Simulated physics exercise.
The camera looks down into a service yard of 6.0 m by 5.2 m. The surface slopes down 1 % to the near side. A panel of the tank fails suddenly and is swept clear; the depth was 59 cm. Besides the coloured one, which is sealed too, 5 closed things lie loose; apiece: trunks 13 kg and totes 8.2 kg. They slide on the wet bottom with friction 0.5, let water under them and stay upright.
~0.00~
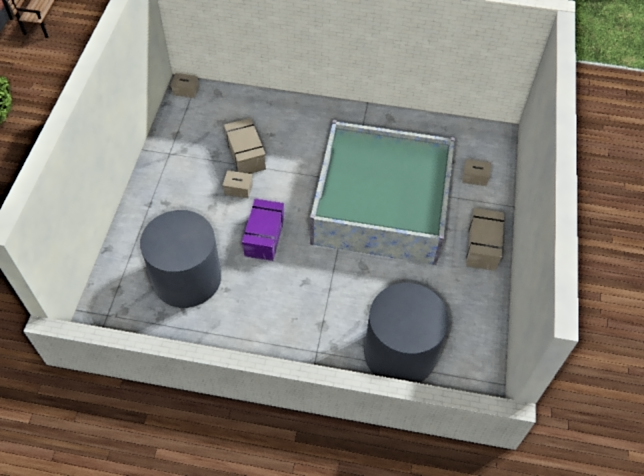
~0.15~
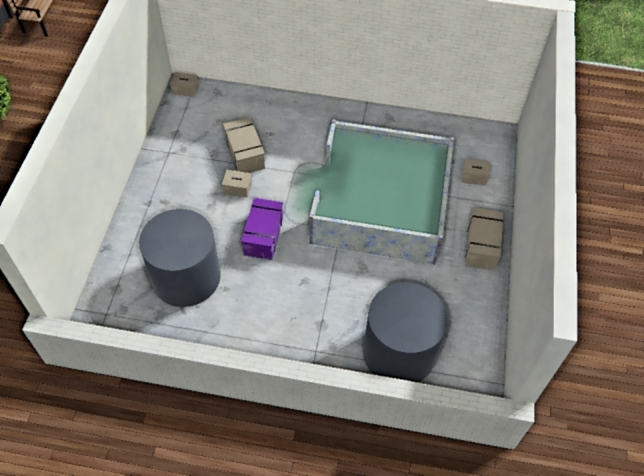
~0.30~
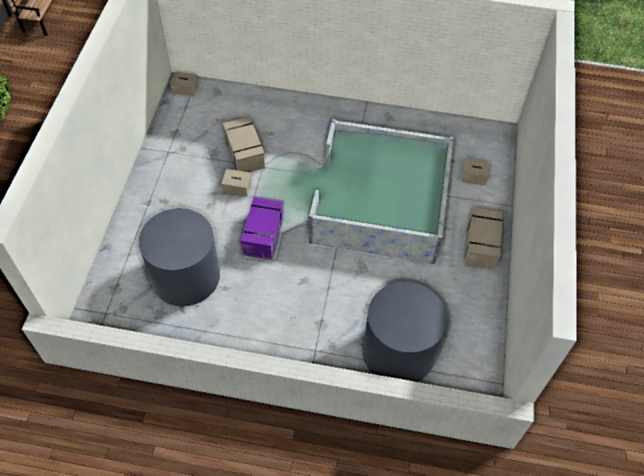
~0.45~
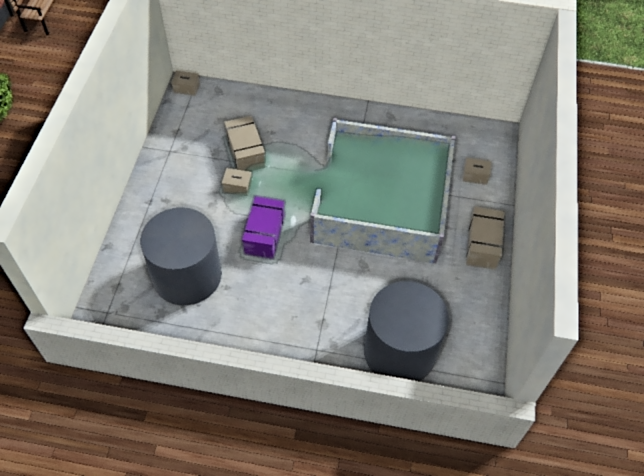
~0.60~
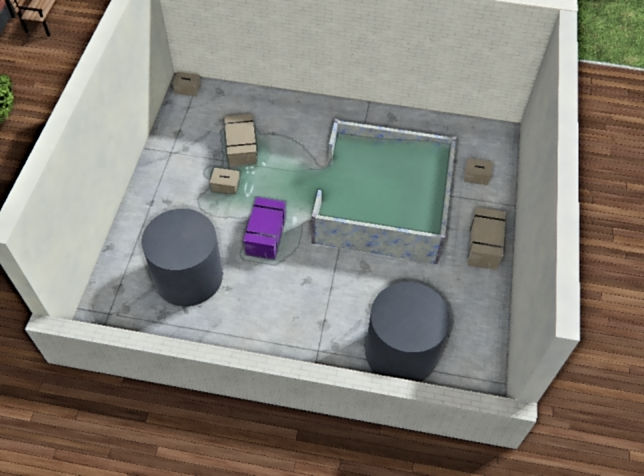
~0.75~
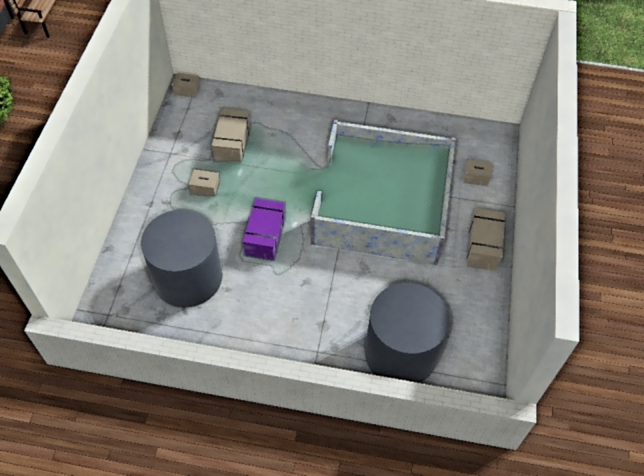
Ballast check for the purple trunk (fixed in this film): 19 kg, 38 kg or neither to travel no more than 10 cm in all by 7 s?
For it, neither weight holds it.
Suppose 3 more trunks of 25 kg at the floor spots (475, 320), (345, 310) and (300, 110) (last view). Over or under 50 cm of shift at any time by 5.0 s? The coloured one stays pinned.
In turn: Under, under, over.
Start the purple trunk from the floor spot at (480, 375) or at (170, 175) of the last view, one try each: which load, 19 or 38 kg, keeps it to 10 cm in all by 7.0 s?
In turn: The smaller is enough; neither holds.
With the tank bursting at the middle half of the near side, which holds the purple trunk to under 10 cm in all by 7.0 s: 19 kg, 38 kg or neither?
Then the lower weight is enough.
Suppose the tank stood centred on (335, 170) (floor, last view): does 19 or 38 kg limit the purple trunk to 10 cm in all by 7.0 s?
Then the smaller load will do.
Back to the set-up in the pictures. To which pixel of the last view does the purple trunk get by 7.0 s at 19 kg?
Around (253, 259).
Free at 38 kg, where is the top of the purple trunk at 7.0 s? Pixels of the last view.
Around (246, 239).
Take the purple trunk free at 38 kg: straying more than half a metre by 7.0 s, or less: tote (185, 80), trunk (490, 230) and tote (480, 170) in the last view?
In that order: Past it, under, less.
After 1.4 s the purple trunk would be 50 cm from its start with 19 kg and 20 cm from its start with 38 kg; 5 cm of water round it then.
After 3.1 s the purple trunk would be 66 cm from its start with 19 kg and 40 cm from its start with 38 kg; 3 cm of water round it then.
After 4.9 s the purple trunk would be 66 cm from its start with 19 kg and 40 cm from its start with 38 kg; 3 cm of water round it then.
After 7.0 s the purple trunk would be 65 cm from its start with 19 kg and 40 cm from its start with 38 kg; 6 cm of water round it then.
